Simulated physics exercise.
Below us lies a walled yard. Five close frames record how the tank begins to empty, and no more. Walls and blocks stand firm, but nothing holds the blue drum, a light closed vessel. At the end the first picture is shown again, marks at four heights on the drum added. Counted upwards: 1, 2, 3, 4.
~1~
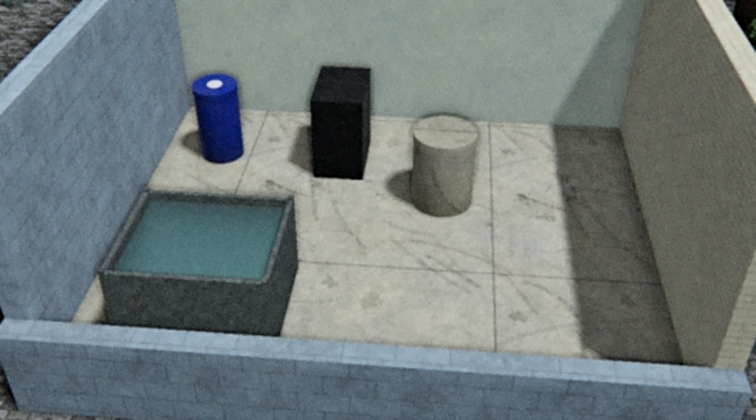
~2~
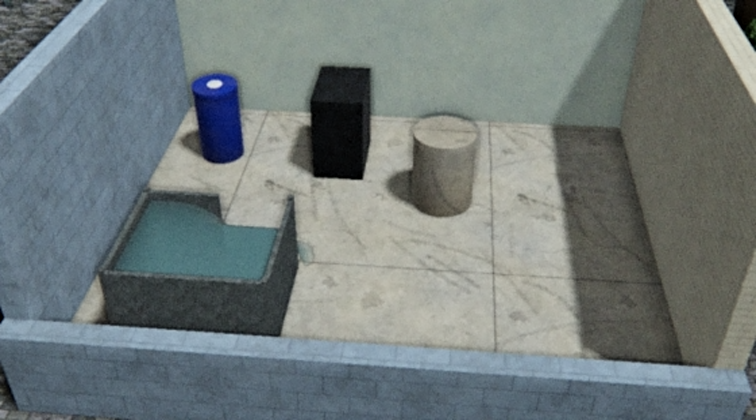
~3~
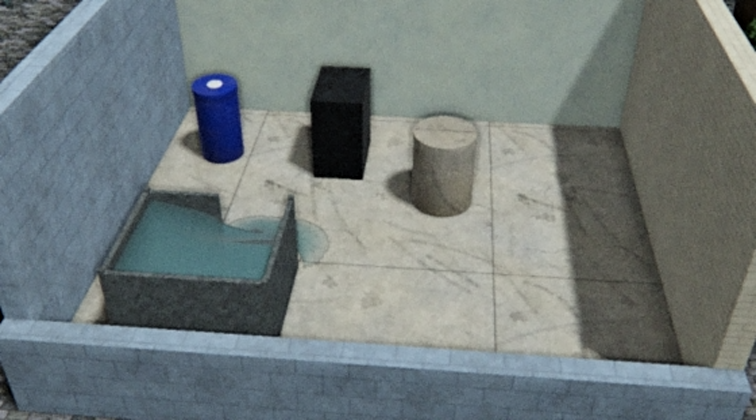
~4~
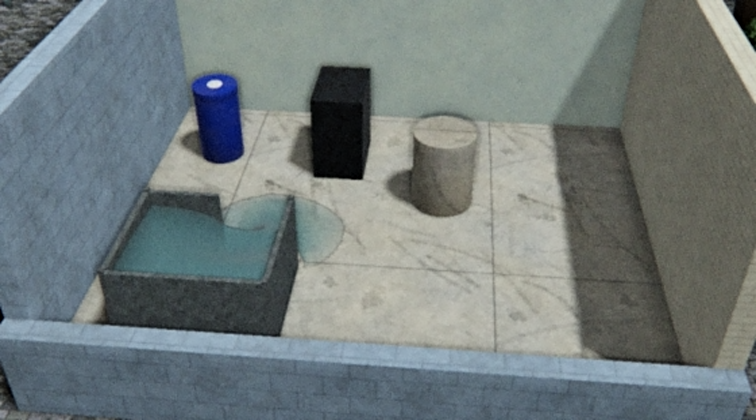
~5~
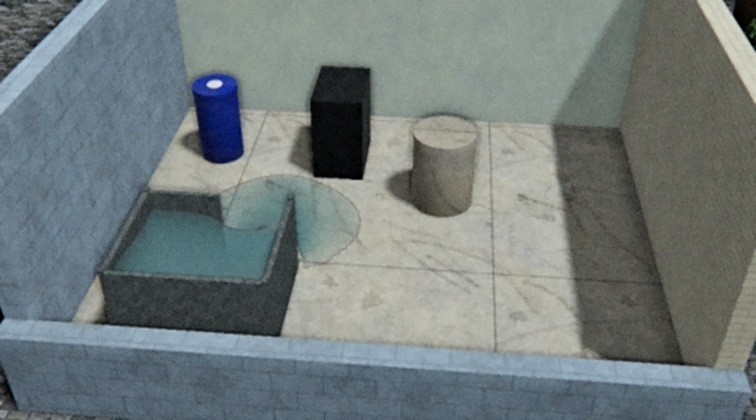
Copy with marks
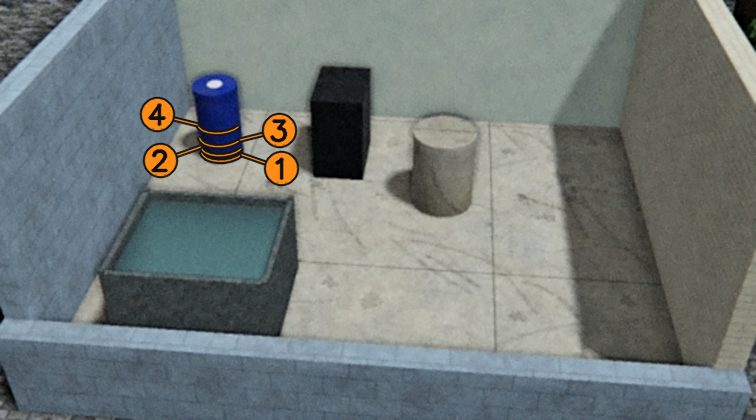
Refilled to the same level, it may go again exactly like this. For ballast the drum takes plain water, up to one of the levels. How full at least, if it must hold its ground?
The answer is mark 3.
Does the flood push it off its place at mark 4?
No, not at all.
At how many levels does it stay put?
Two of the four.
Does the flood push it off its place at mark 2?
Yes, that goes wrong.
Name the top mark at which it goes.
The answer is 2.
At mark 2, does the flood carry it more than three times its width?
No, it does not.
On the marked copy, 1 at (217, 161); 2 at (217, 155); 3 at (216, 146); 4 at (214, 133); from the bottom up 1, 2, 3, 4.
If 1 is chosen, it is pushed about its own width away.
If 2 is chosen, it is pushed about its own width away.
If 3 is chosen, it does not move.
If 4 is chosen, it does not move.
